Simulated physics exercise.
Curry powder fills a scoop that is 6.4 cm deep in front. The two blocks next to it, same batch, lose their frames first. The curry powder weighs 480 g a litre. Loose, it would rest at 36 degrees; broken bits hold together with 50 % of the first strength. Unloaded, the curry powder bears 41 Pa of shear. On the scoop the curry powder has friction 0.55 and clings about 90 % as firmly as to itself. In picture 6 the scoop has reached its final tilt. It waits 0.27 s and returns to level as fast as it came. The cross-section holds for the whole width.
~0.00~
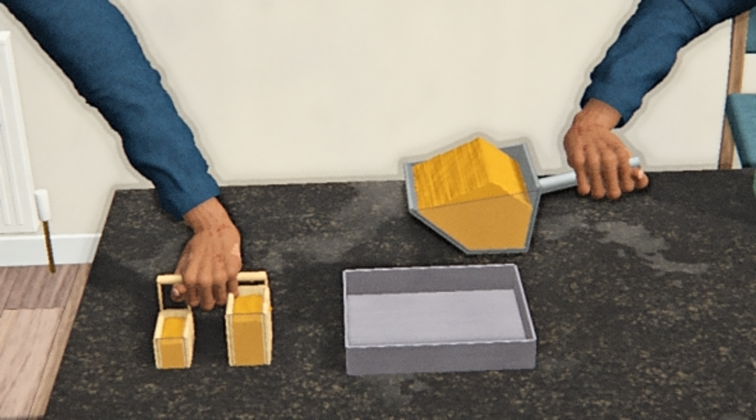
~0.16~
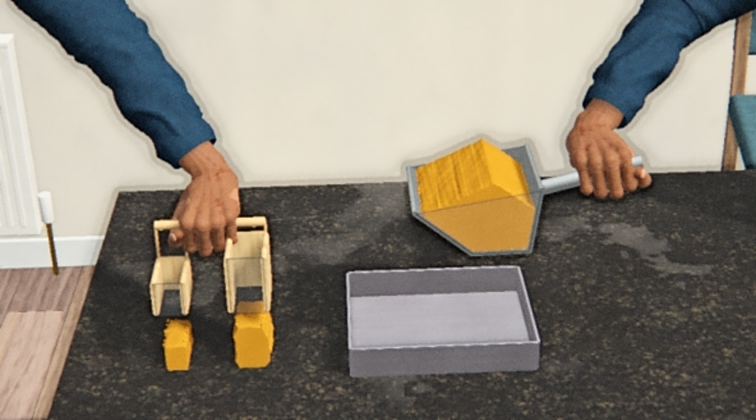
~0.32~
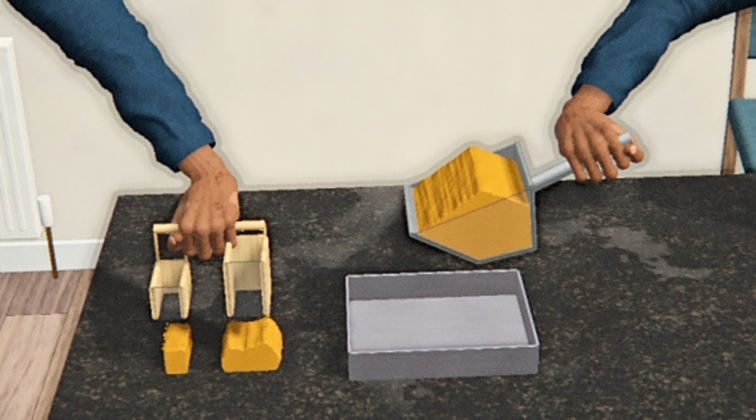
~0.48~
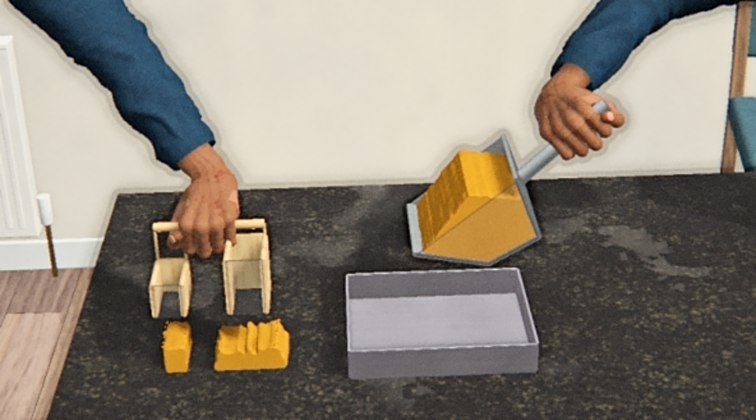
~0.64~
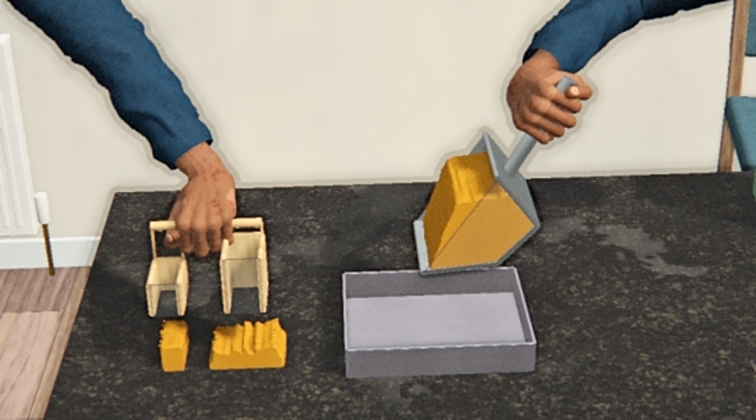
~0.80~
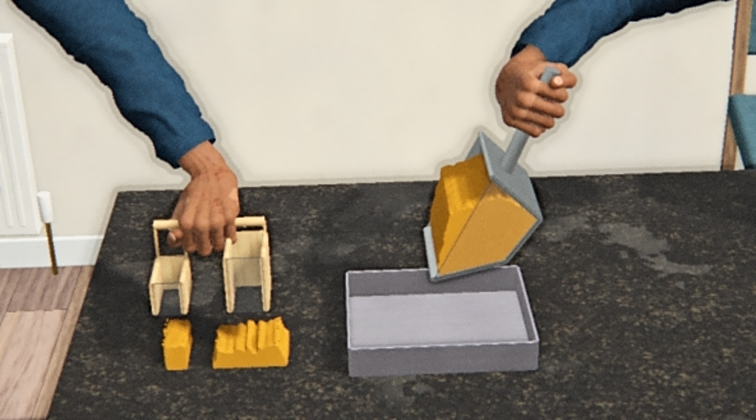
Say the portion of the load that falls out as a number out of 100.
Close to 28 per cent.
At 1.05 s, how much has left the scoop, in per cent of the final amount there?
About 50 %.
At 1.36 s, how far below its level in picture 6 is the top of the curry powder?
Roughly 2.0 cm.
After 1.05 s, the scoop is at 54 degrees and 14 % has left it.
After 1.36 s, the scoop is at 32 degrees and 28 % has left it.
After 1.66 s, the scoop is at 3 degrees and 28 % has left it.
After 1.96 s, the scoop is at 0 degrees and 28 % has left it.
After 2.07 s, the scoop is at 0 degrees and 28 % has left it.
